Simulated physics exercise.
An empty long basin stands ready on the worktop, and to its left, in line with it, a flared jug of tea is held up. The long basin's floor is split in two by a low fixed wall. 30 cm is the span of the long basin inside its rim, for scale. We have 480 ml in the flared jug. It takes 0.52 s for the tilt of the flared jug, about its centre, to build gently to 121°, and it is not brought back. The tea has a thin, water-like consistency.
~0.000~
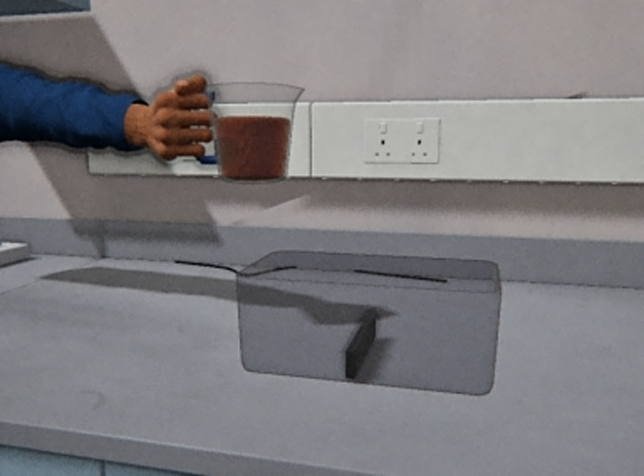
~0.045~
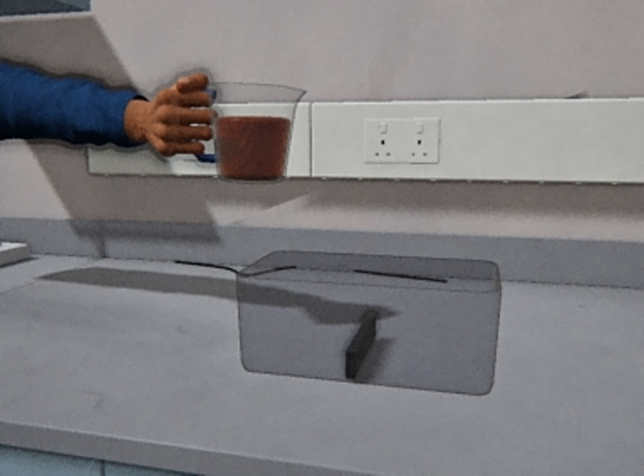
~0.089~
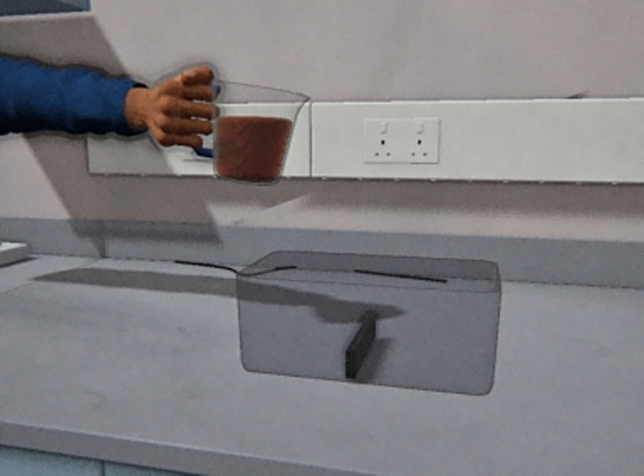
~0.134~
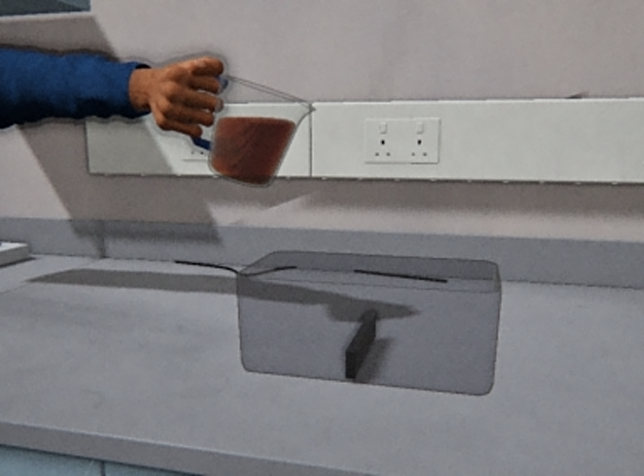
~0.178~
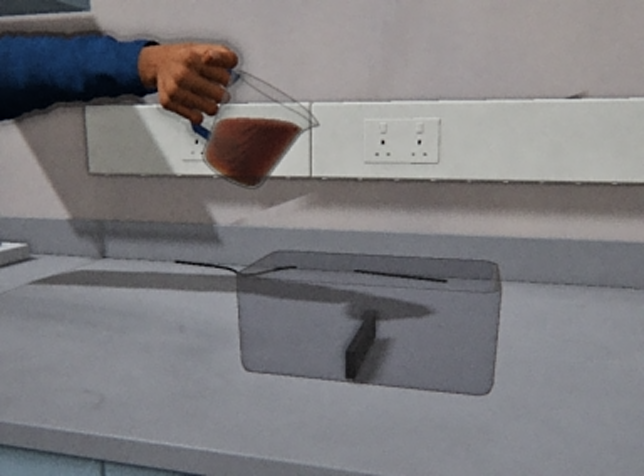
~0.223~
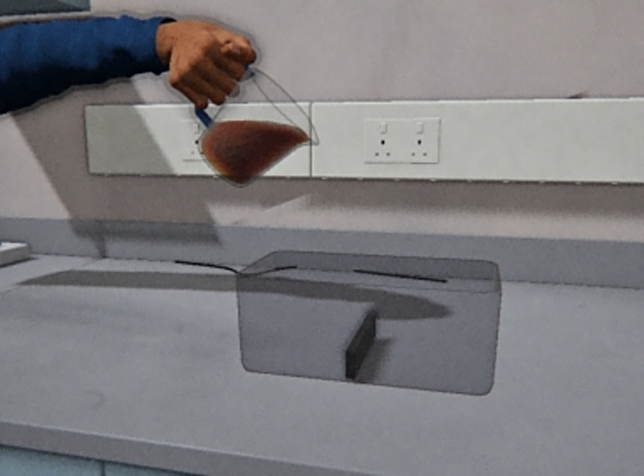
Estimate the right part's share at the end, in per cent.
Roughly 10 per cent is in the right part.
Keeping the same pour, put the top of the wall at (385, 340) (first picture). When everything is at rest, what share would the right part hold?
With the wall placed like that, close to 15 per cent.
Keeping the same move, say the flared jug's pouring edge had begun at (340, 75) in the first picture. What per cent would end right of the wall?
Then I'd expect something near 60 per cent.
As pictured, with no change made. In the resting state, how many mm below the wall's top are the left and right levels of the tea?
For the left, around 16 mm; for the right, around 32 mm.
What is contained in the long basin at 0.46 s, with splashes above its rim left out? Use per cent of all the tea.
Roughly 24 percent of it.
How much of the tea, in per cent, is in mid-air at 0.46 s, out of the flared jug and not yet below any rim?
Around 40 in a hundred.
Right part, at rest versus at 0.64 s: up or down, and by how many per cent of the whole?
The share moves up, by some 7 per cent.
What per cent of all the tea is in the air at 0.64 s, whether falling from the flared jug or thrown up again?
Around 12 percent of it is airborne.
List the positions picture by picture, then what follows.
In the first picture, tilt 0°; pouring edge (305, 88); surface from (219, 119) to (291, 119); the long basin's rim runs from (256, 264) to (499, 278); the wall's top is at (362, 332).
In the second picture, tilt 2°; pouring edge (306, 90); surface from (219, 119) to (290, 119).
In the third picture, tilt 9°; pouring edge (310, 97); surface from (221, 118) to (292, 120).
In the fourth picture, tilt 19°; pouring edge (316, 108); surface from (222, 120) to (296, 121).
In the fifth picture, tilt 32°; pouring edge (319, 125); surface from (219, 128) to (302, 125).
In the sixth picture, tilt 47°; pouring edge (319, 144); surface from (208, 131) to (308, 133).
Then, 0.46 s in, the tilt is 117° and 37 per cent is still to pour, 23 is left of the wall and 0 right of it.
Then, 0.64 s in, the tilt is 121° and 2 per cent is still to pour, 83 is left of the wall and 3 right of it.
Then, 0.82 s in, the tilt is 121° and 0 per cent is still to pour, 81 is left of the wall and 8 right of it.
Then, 1.02 s in, the tilt is 121° and 0 per cent is still to pour, 81 is left of the wall and 10 right of it.
Finally, 81 per cent lies left of the wall, 10 right of it and 9 outside.
